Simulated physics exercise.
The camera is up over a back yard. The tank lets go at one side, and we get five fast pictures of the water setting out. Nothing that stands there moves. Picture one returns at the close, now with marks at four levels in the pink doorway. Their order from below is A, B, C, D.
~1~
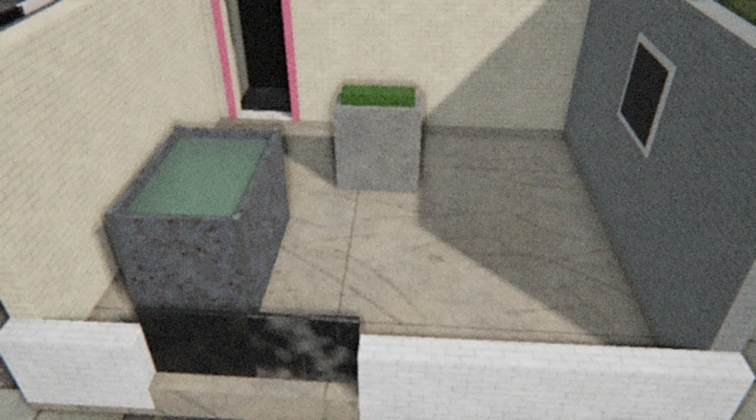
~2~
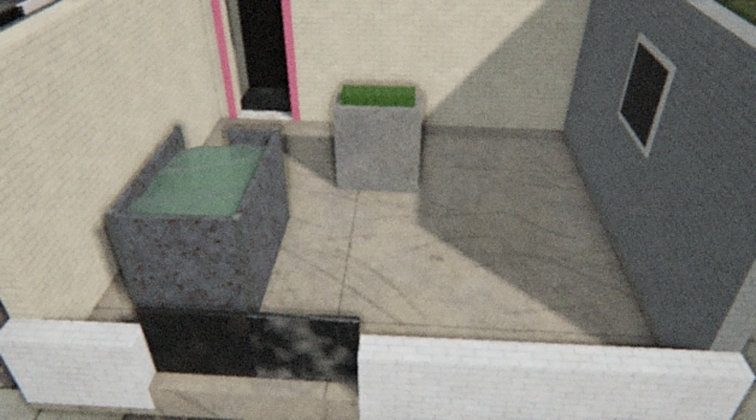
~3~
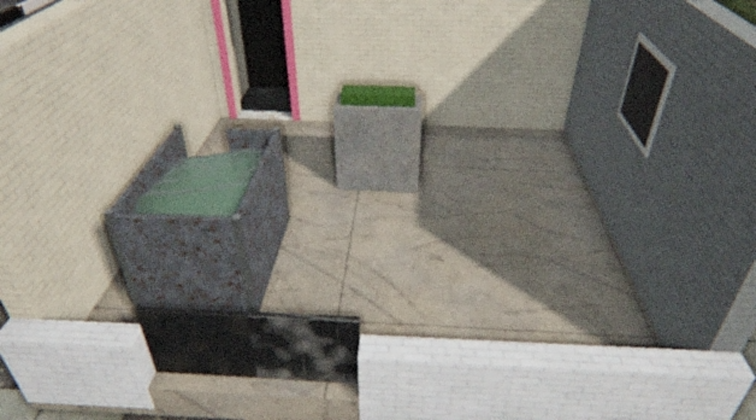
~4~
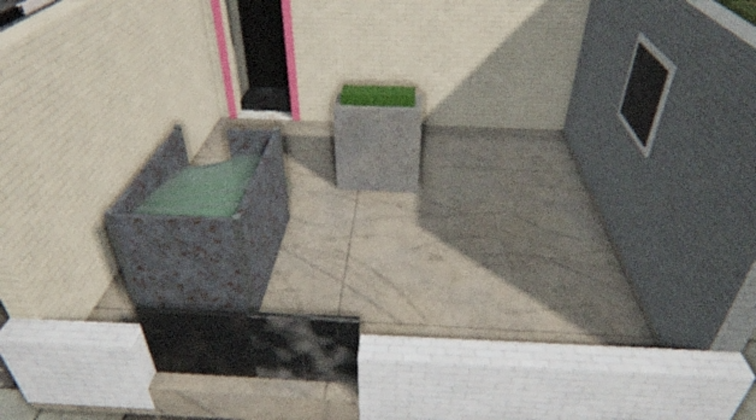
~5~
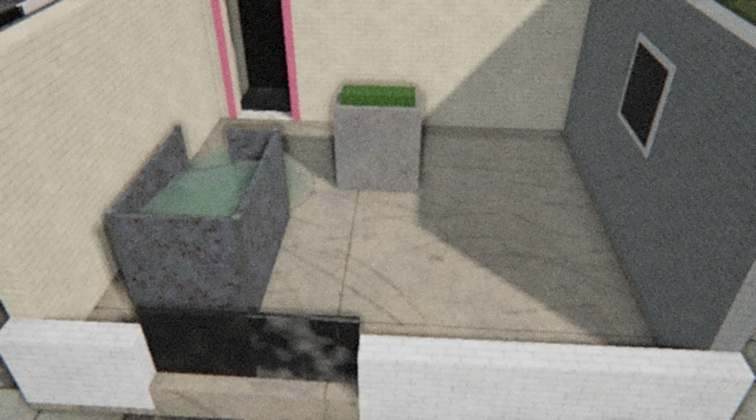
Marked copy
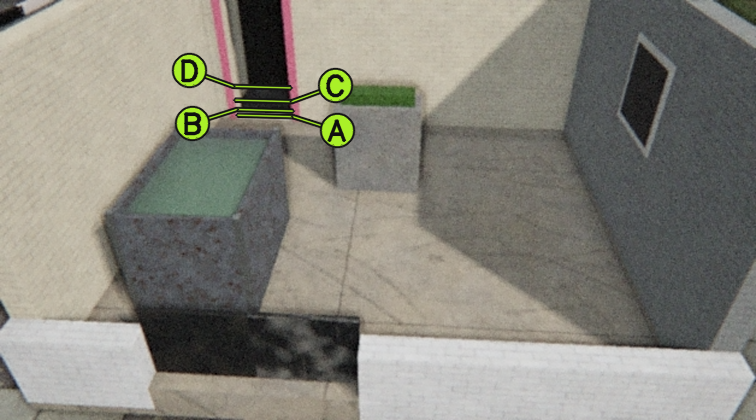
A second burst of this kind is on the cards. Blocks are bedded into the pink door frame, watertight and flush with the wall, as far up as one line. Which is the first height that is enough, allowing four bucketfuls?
Go for D.
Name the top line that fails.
The answer is C.
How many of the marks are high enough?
One of them.
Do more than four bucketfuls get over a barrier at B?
Yes.
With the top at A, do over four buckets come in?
Yes, that goes wrong.
In lime, A at (265, 115); B at (264, 110); C at (263, 100); D at (261, 87); from the bottom up A, B, C, D.
For line A, dozens of bucketfuls pour in.
For line B, dozens of bucketfuls pour in.
For line C, about 10 bucketfuls get in.
For line D, a splash gets over, under a bucket.
